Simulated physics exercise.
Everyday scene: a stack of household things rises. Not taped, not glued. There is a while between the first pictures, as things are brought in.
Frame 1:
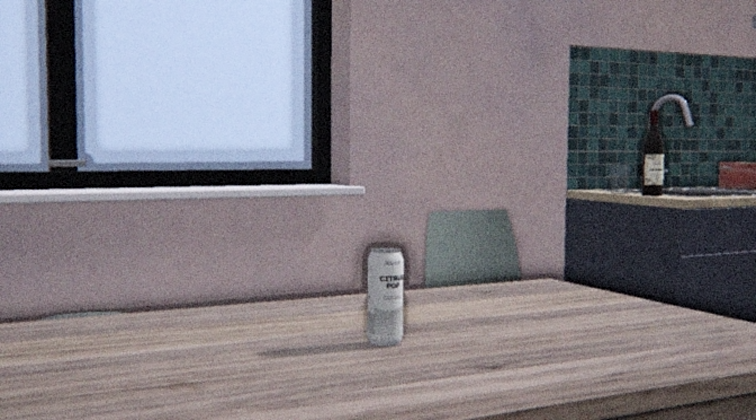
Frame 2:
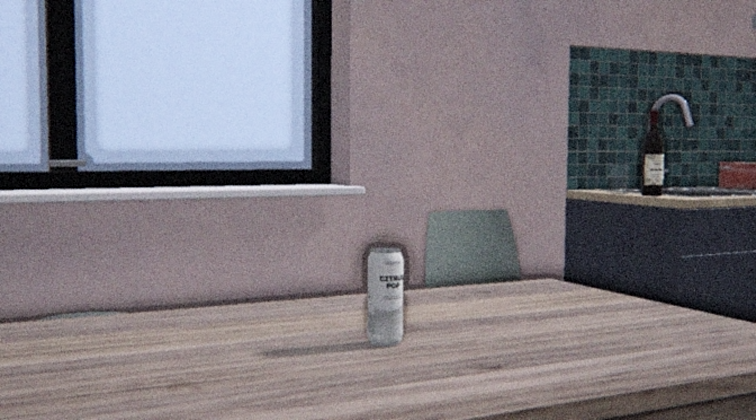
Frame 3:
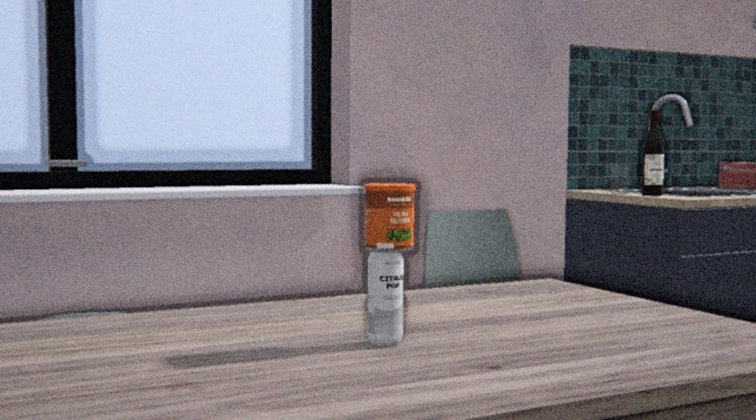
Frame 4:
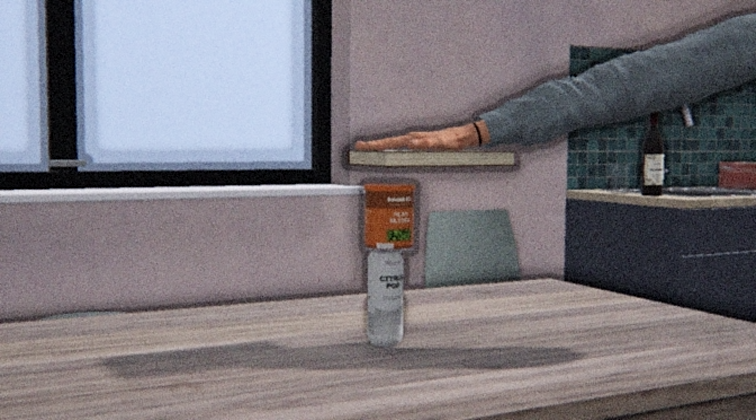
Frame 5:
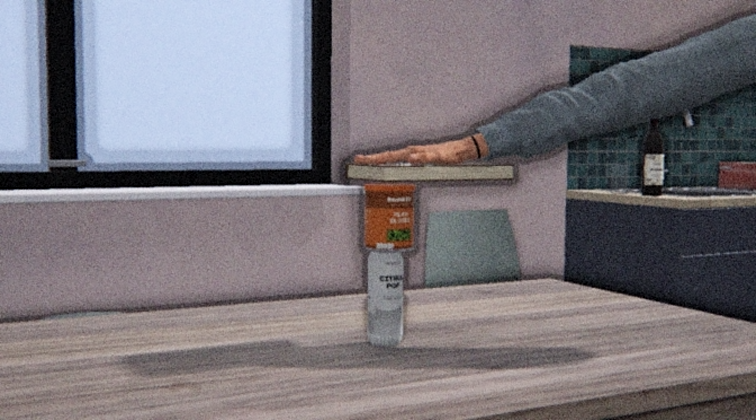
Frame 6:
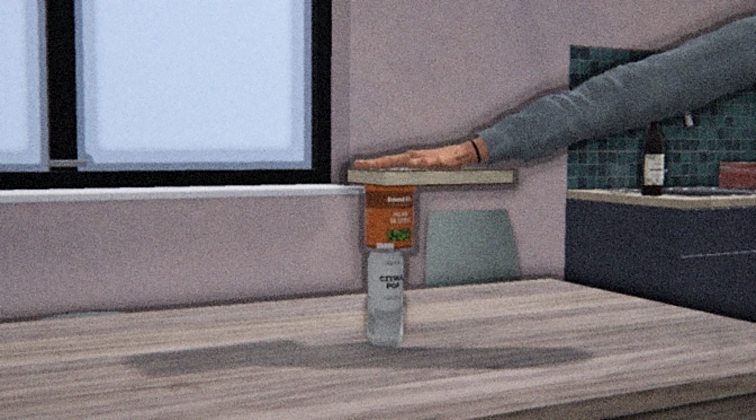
At the start, a white can stands alone on a wooden table near a window. An orange package then appears on top of the can, and a hand reaches in from the right above a flat, pale-edged book, lowering it slightly onto the package and resting on it.
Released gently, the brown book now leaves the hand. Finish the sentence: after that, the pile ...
The pile collapses.
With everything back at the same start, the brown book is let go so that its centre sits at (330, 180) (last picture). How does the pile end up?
Result: Pile toppled.
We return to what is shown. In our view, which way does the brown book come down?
Observed: The object is displaced in the rightward direction.
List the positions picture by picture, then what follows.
In the first picture, the last thing is not in view yet; white can (385, 297).
In the second picture, the last thing is not in view yet; white can (385, 297).
In the third picture, the last thing is not in view yet; white can (385, 297).
The fourth picture shows still above its spot; brown book (432, 158); white can (385, 297).
The fifth picture shows still above its spot; brown book (430, 172); white can (385, 297).
The sixth picture shows in place under the hand; brown book (430, 176); white can (385, 297).
Then, 0.30 s on from there, brown book now fallen.
Then, 0.40 s on from there, things are still on the move.
Then, 0.60 s on from there, as before.
In the end, fallen, brown book; the other 2 unmoved. At the end, from the last picture's camera, brown book near (493, 324). The pile comes apart.
